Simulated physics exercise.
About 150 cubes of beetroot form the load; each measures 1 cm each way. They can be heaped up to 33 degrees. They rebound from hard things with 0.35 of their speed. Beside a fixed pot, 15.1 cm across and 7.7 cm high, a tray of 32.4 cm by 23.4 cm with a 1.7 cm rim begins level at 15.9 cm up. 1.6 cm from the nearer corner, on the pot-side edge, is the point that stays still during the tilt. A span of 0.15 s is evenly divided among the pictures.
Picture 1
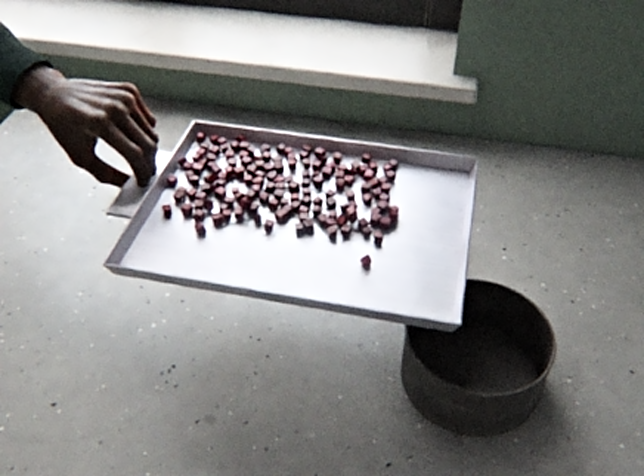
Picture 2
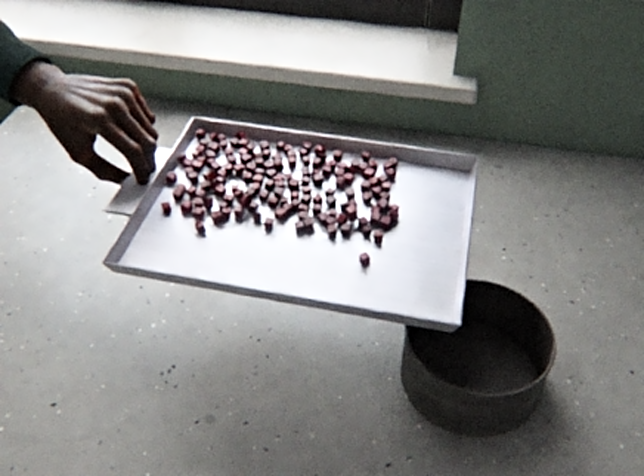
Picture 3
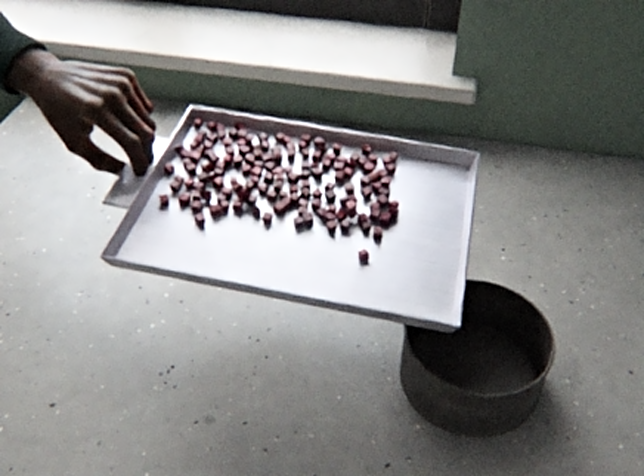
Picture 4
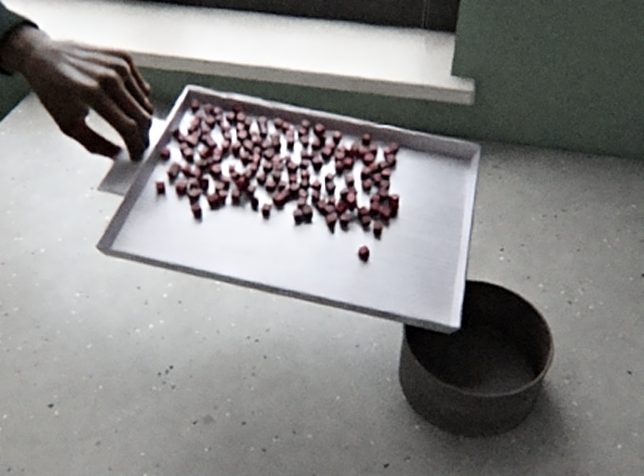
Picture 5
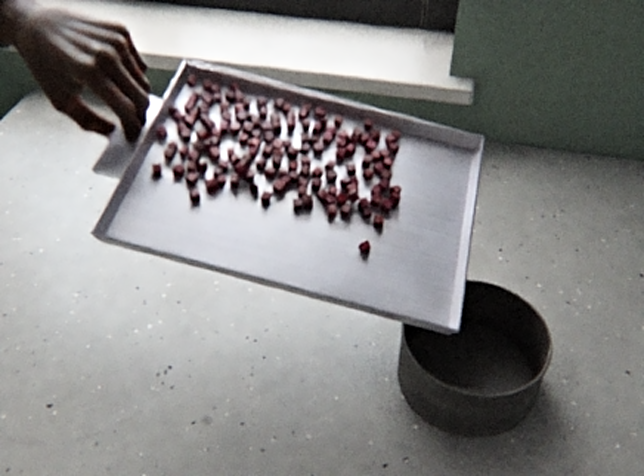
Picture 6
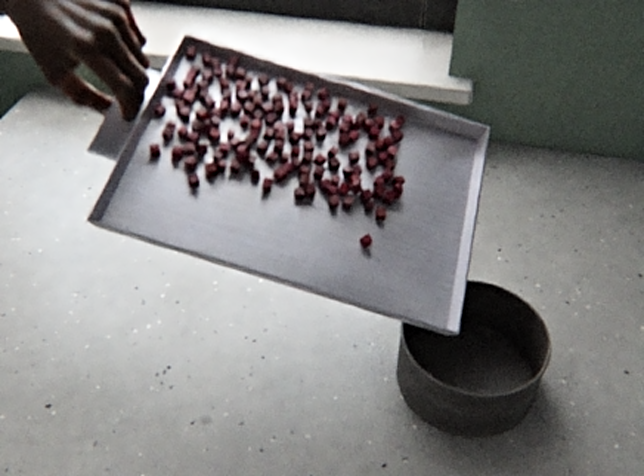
The video shows a hand at the left holding a pale rimmed tray scattered with small dark red cubes, then steadily raising that side so the tray slants down toward a dark round pot at the right.
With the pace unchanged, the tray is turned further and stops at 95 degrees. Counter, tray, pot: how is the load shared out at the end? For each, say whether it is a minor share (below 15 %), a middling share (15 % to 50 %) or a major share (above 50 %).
Result: Counter: Large; tray: Small; pot: Small.
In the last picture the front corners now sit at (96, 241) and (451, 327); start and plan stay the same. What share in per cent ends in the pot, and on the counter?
Pot 0 % / counter 100 %.
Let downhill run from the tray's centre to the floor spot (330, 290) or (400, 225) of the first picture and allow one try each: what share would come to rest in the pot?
Near 0 and 10 percent, in that order.
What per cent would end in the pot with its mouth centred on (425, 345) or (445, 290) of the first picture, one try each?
Spot one: Some 0 per cent; spot two: Some 0 per cent.
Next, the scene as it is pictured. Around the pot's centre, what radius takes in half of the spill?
About 32 cm from the centre.
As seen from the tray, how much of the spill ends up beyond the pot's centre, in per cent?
That comes to roughly 90 percent.
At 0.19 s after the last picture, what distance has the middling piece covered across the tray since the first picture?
It has moved some 0 cm from its start.
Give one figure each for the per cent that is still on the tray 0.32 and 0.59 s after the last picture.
First 100, then 0.
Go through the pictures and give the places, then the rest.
In the first picture, tray tilt 0 degrees, front corners at (110, 261) and (455, 318); middle of the pieces at (280, 189); pot at (480, 333).
In the second picture, tray tilt 1 degrees, front corners at (110, 259) and (455, 319); middle of the pieces at (280, 187).
In the third picture, tray tilt 3 degrees, front corners at (107, 253) and (454, 320), lowest corner right front; middle of the pieces at (279, 180).
In the fourth picture, tray tilt 7 degrees, front corners at (103, 243) and (454, 322), lowest corner right front; middle of the pieces at (278, 169).
In the fifth picture, tray tilt 13 degrees, front corners at (99, 230) and (453, 324), lowest corner right front; middle of the pieces at (278, 154).
In the sixth picture, tray tilt 19 degrees, front corners at (95, 216) and (453, 326), lowest corner right front; middle of the pieces at (280, 138); pot at (475, 333).
Then, 0.19 s after the last picture, tilt 58 degrees; the tray holds 100 %, the pot 0 %.
Then, 0.32 s after the last picture, tilt 84 degrees; the tray holds 100 %, the pot 0 %.
Then, 0.59 s after the last picture, tilt 95 degrees; the tray holds 0 %, the pot 0 %.
In the end, counter 100 %, tray 0 %, pot 0 %.
